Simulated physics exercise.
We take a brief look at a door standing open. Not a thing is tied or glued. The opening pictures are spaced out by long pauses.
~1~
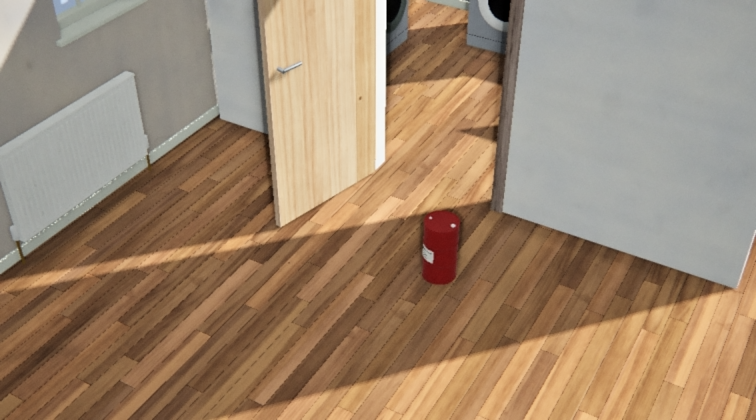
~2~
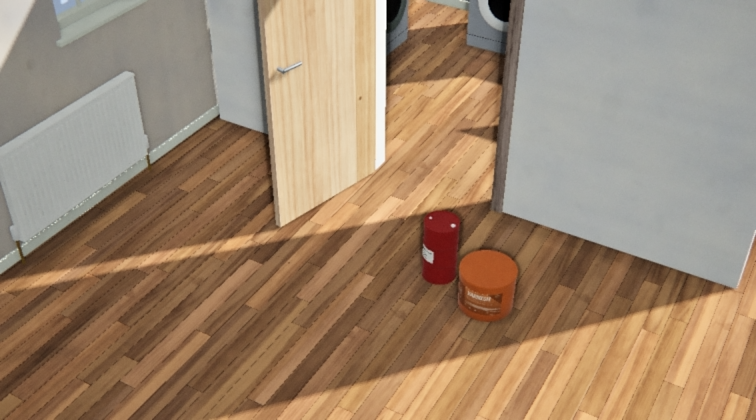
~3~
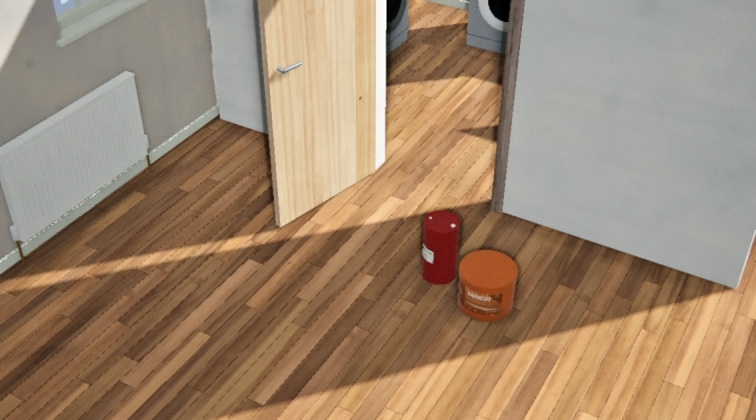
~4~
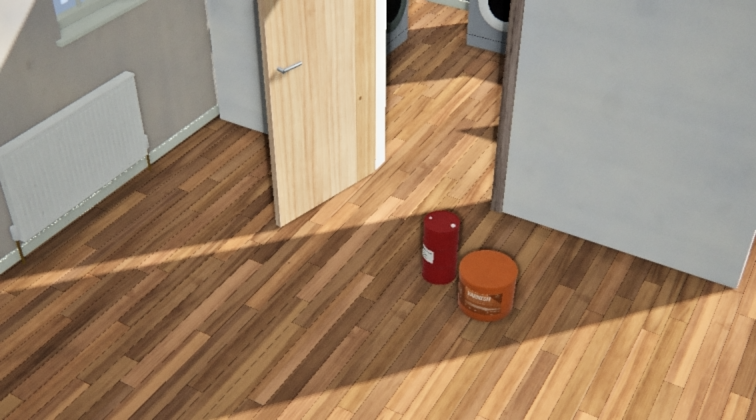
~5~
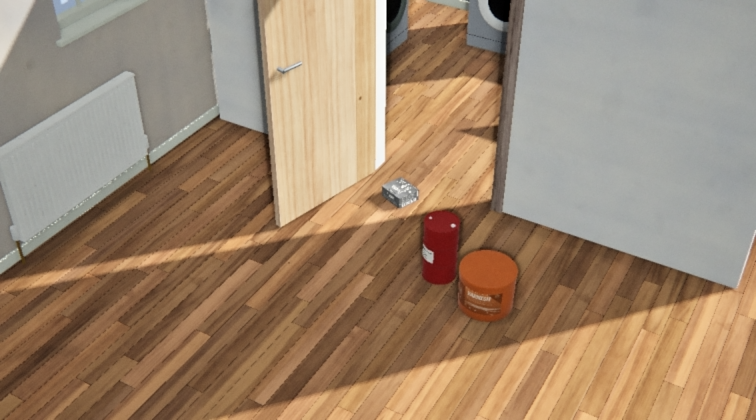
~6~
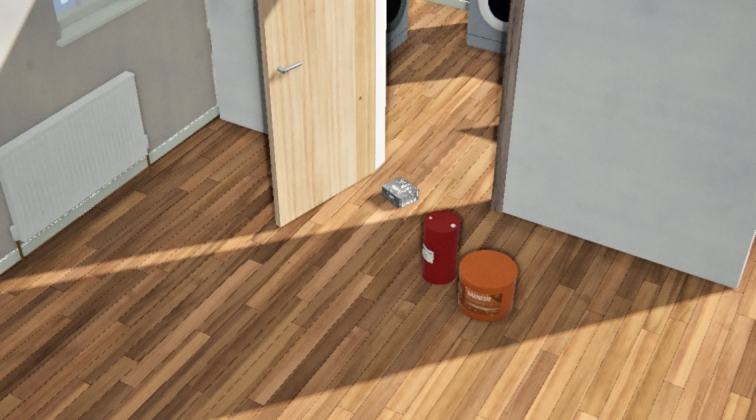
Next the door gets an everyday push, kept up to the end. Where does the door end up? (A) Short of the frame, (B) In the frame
Answer: B.
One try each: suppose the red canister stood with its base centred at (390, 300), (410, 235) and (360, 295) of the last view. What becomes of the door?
First it finishes its swing, then it cannot finish its swing, and last it finishes its swing.
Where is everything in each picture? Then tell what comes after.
The first picture shows door wide open and still.
The second picture shows door wide open and still; orange pail (487, 286); red canister (440, 248).
The third picture shows door wide open and still; orange pail (487, 286); red canister (440, 248).
The fourth picture shows door wide open and still; orange pail (487, 286); red canister (440, 248).
The fifth picture shows door wide open and still; orange pail (487, 286); red canister (440, 248).
The sixth picture shows door wide open and still; grey box (400, 193); orange pail (487, 286).
Then, 1.50 s later than the last frame, open by 57°.
Then, 2.30 s later than the last frame, open by 23°; grey box moved about its own width near (420, 187).
When it is over, open by 0°; moved from the start, grey box; the other 2 as before. End places, in pixels of the last picture, grey box near (433, 176).
